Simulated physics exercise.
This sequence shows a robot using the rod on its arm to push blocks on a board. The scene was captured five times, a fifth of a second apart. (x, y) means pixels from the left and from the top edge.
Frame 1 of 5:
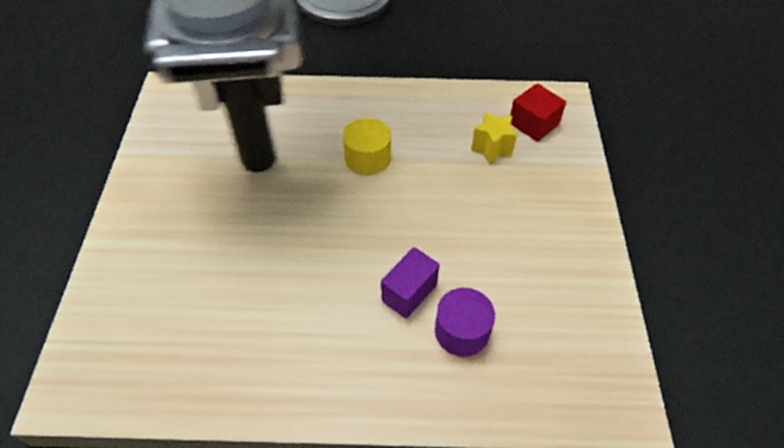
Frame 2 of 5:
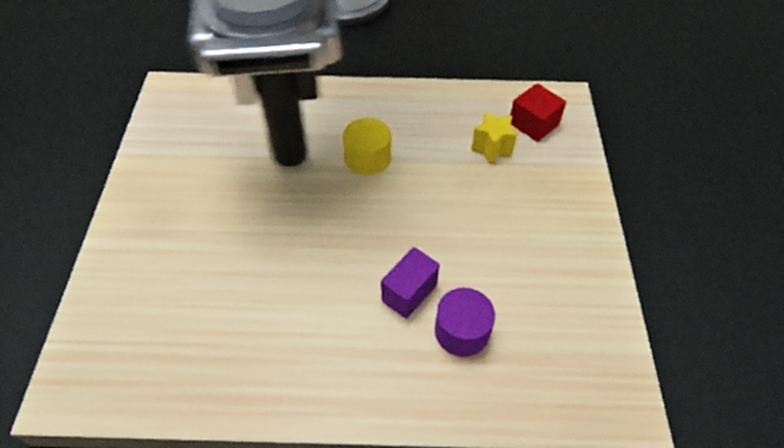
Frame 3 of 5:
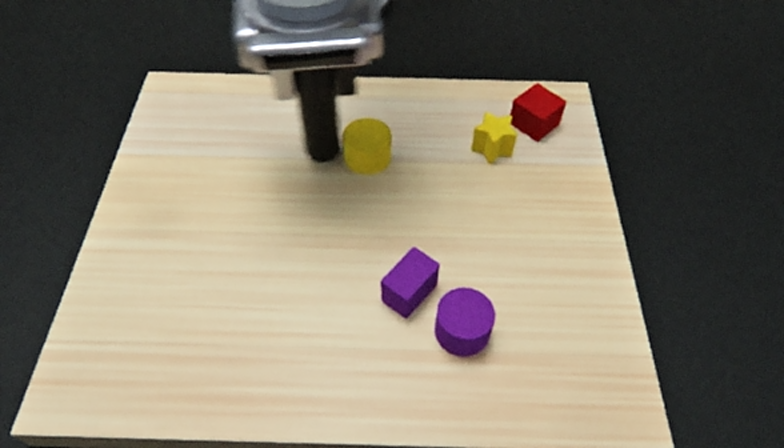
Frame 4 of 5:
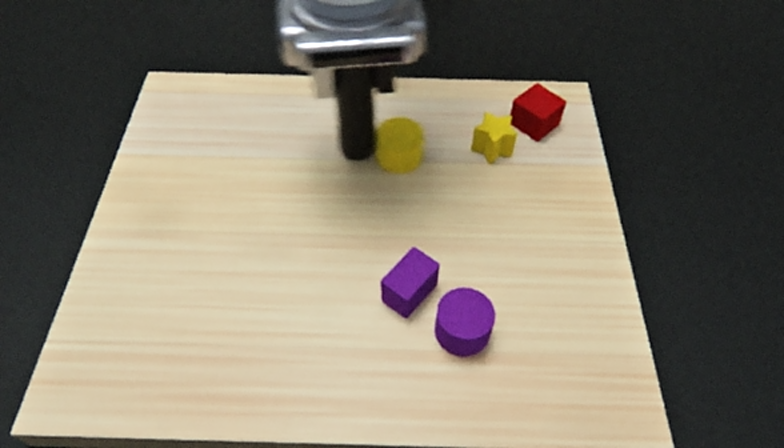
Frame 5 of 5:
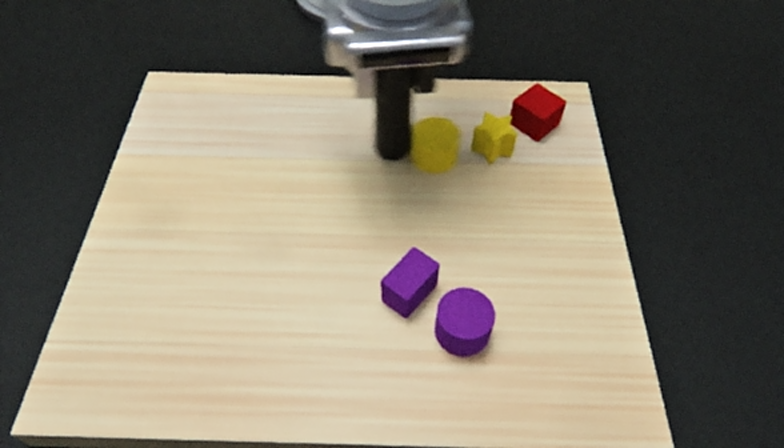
A robot arm's dark rod slides right across the upper part of a wooden board until it meets a yellow cylinder. It then pushes the cylinder right, close to a yellow star-shaped block beside a red block, while two purple blocks lower down stay still.
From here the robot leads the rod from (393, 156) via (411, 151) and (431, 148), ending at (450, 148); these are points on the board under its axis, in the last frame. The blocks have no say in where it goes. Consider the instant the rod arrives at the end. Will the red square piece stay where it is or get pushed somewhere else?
It holds its position.
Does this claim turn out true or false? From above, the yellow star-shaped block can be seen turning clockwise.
It is false.
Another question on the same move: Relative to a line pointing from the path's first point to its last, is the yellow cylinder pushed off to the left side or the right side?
Pushed right.
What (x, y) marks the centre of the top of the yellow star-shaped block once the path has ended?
When the path ends, it will be at (530, 126).
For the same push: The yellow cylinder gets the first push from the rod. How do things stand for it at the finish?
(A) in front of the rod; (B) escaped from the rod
I'll go with A - in front of the rod.
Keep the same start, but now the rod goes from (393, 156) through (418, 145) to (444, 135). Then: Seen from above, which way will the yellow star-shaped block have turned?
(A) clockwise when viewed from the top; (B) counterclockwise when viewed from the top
I'll go with B - counterclockwise when viewed from the top.
The first path, step by step. Halfway along, rod (423, 140); yellow cylinder (466, 132); yellow star-shaped block (511, 125).
At the end, rod (452, 139); yellow cylinder (495, 137); yellow star-shaped block (530, 126), turned 50° anticlockwise; red square piece in place.
